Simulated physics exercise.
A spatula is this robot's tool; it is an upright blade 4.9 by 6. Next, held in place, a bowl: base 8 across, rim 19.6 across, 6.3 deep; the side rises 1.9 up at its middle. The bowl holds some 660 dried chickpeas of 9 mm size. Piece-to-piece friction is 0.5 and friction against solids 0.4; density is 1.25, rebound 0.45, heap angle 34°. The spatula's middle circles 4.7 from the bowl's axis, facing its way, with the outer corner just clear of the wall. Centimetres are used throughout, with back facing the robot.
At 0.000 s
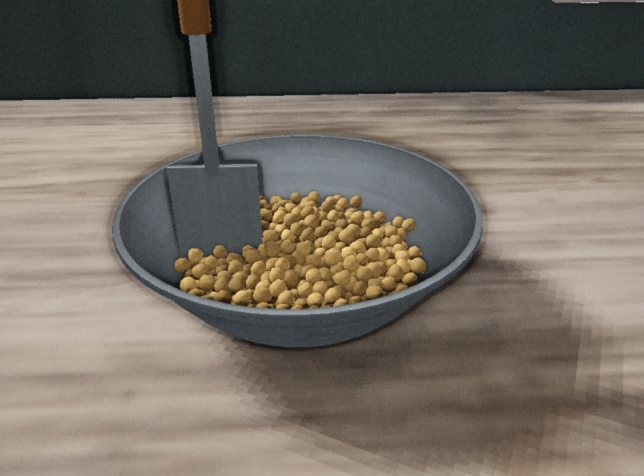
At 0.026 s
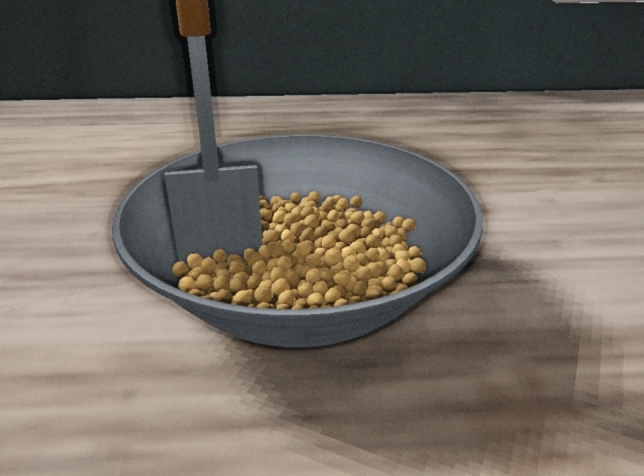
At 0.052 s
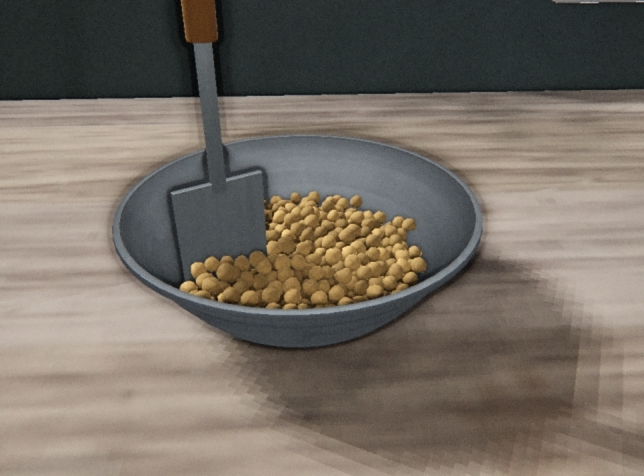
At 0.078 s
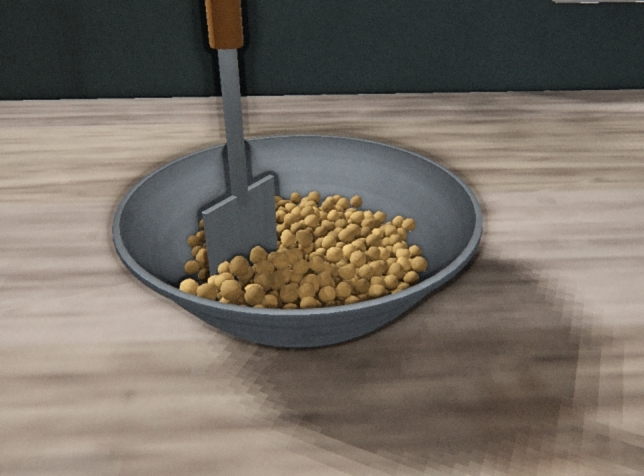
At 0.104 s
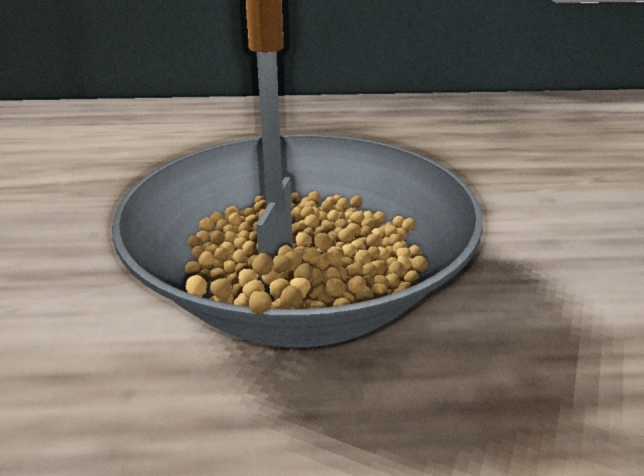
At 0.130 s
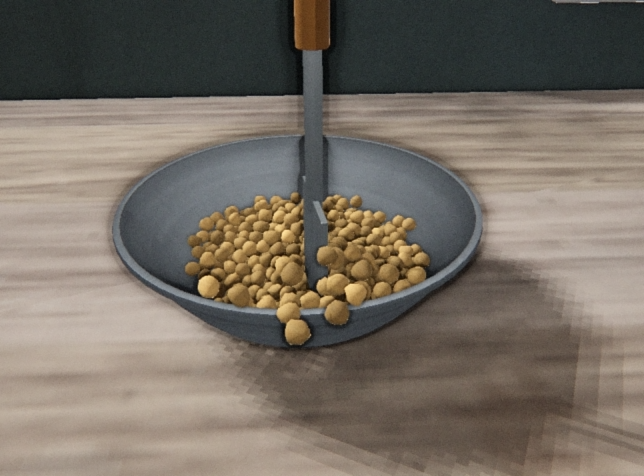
A grey spatula with a brown handle stands upright at the left side of a grey bowl of dried chickpeas, barely shifting at first. It then sweeps rightward through the pile, turning edge-on and pushing chickpeas toward the near rim, where a few rise over the edge as it reaches the middle.
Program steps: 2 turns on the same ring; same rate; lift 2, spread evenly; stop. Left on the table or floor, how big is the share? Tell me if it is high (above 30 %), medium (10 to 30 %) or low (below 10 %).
It is medium, 10 to 30 %.
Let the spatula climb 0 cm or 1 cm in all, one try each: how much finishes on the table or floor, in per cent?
That gives about 35 per cent and 20 per cent, in order.
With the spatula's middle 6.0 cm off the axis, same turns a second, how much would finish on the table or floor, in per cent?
Near 0 percent.
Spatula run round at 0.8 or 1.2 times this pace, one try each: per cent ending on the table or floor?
It would be about 5 and 20 percent respectively.
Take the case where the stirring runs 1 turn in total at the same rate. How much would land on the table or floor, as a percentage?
Then some 10 per cent.
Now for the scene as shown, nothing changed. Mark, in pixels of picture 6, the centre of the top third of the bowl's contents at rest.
Somewhere close to (299, 250).
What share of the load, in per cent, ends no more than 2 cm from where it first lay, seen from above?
About 60 percent.
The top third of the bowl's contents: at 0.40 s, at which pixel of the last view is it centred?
The top third is centred near (258, 230) in the last picture.
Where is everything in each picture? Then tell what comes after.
Spatula neck at (209, 140), 0° round; upper third of the load around (302, 251), from x 185 to 420, top at y 200; 660 in the bowl, in the first picture.
Spatula neck at (208, 143), 8° round; upper third of the load around (301, 251), from x 180 to 420, top at y 200, in the second picture.
Spatula neck at (215, 154), 29° round; upper third of the load around (298, 254), from x 190 to 420, top at y 200, in the third picture.
Spatula neck at (237, 165), 52° round; upper third of the load around (304, 255), from x 190 to 420, top at y 200, in the fourth picture.
Spatula neck at (273, 170), 76° round; upper third of the load around (311, 255), from x 195 to 420, top at y 200; 659 in the bowl, 1 in flight or on the tool, in the fifth picture.
Spatula neck at (314, 169), 99° round; upper third of the load around (335, 256), from x 195 to 420, top at y 200; 655 in the bowl, 5 in flight or on the tool, in the sixth picture.
After 0.40 s, 340° round, highest piece 9 above the table; 582 in the bowl, 56 on the table or floor, 22 in flight or on the tool.
After 0.67 s, 221° round, highest piece 5 above the table; 568 in the bowl, 92 on the table or floor.
After 1.00 s, 0° round, highest piece 4 above the table; 568 in the bowl, 92 on the table or floor.
After 1.70 s, 0° round, highest piece 4 above the table; 568 in the bowl, 92 on the table or floor.
At rest, 568 in the bowl, 92 on the table or floor. That is 14 % on the table or floor.
